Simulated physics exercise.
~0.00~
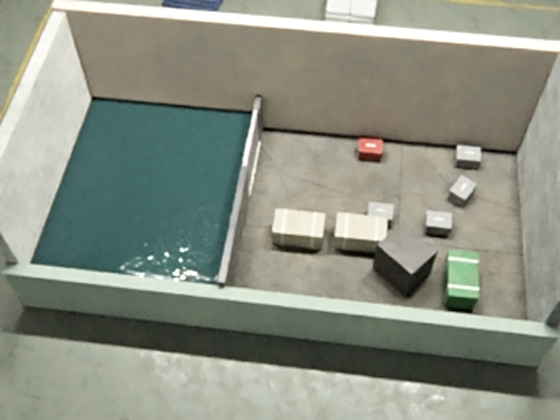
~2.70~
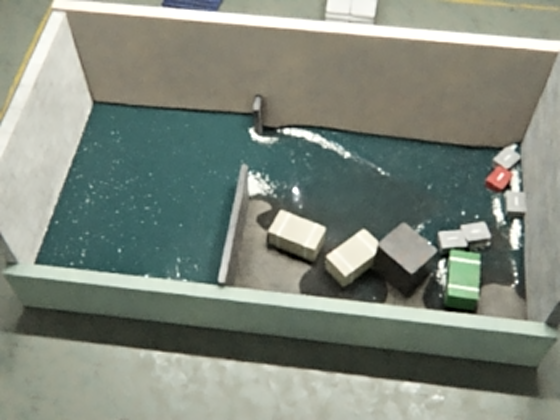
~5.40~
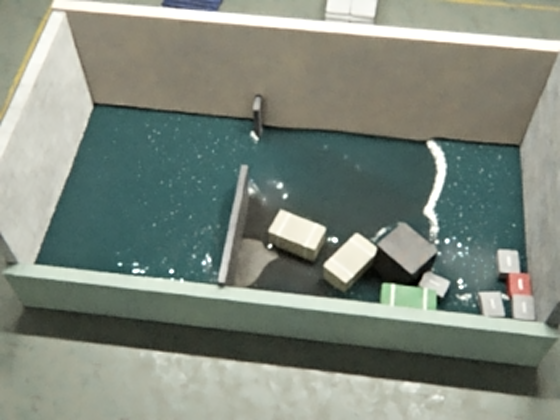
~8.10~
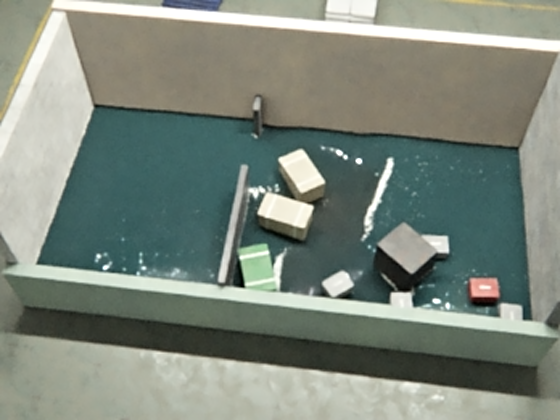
A walled basin held dark green water on its left side until the divider opened and water rushed across the dry right side, sweeping small boxes to the far wall, then carrying the green trunk left as everything ended up sitting in water.
